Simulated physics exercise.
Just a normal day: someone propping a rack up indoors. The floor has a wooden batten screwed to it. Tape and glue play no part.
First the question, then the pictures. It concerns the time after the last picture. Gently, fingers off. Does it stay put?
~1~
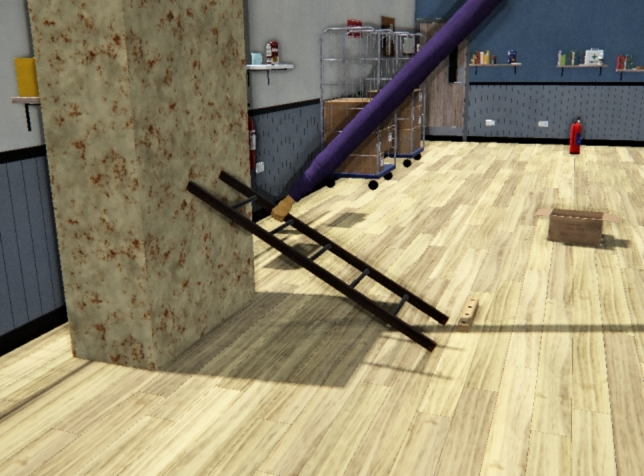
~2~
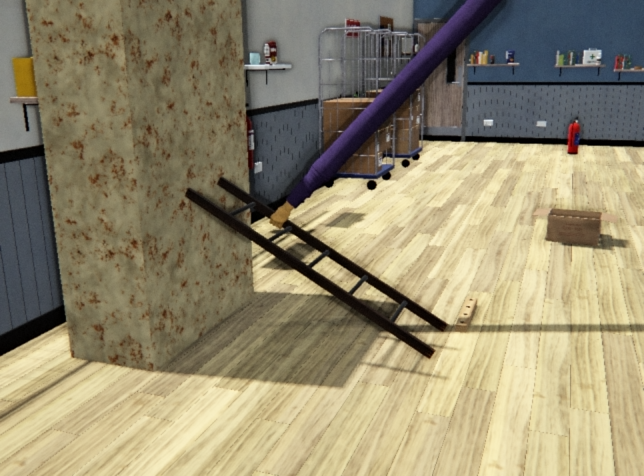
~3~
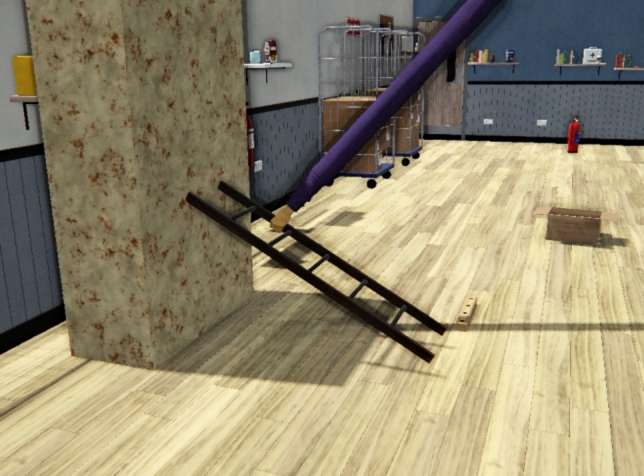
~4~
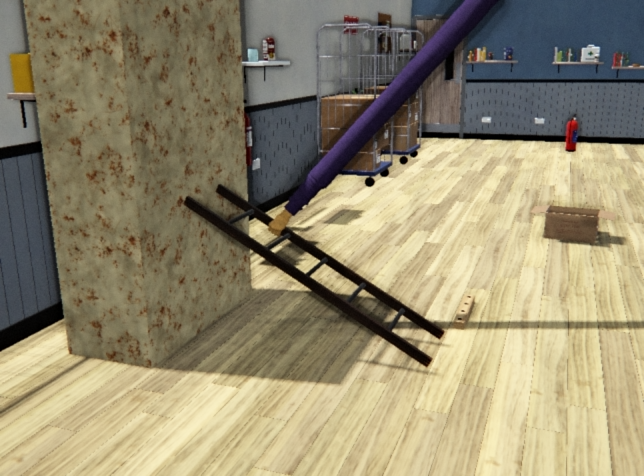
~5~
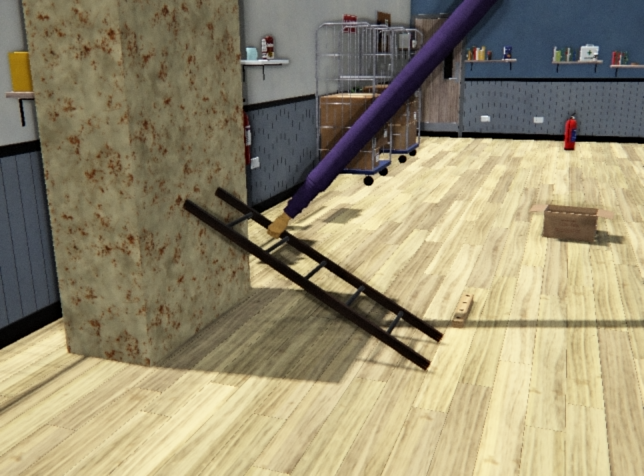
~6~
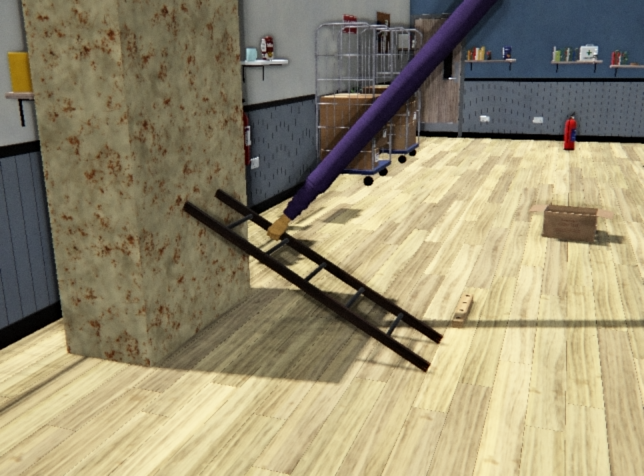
No.
Then, 0.40 s past the last view, black rack leaning 12° off how it started near (324, 299).
Then, 0.58 s past the last view, black rack leaning 29° off how it started near (332, 337).
Finally, the black rack slips down, near (333, 339).
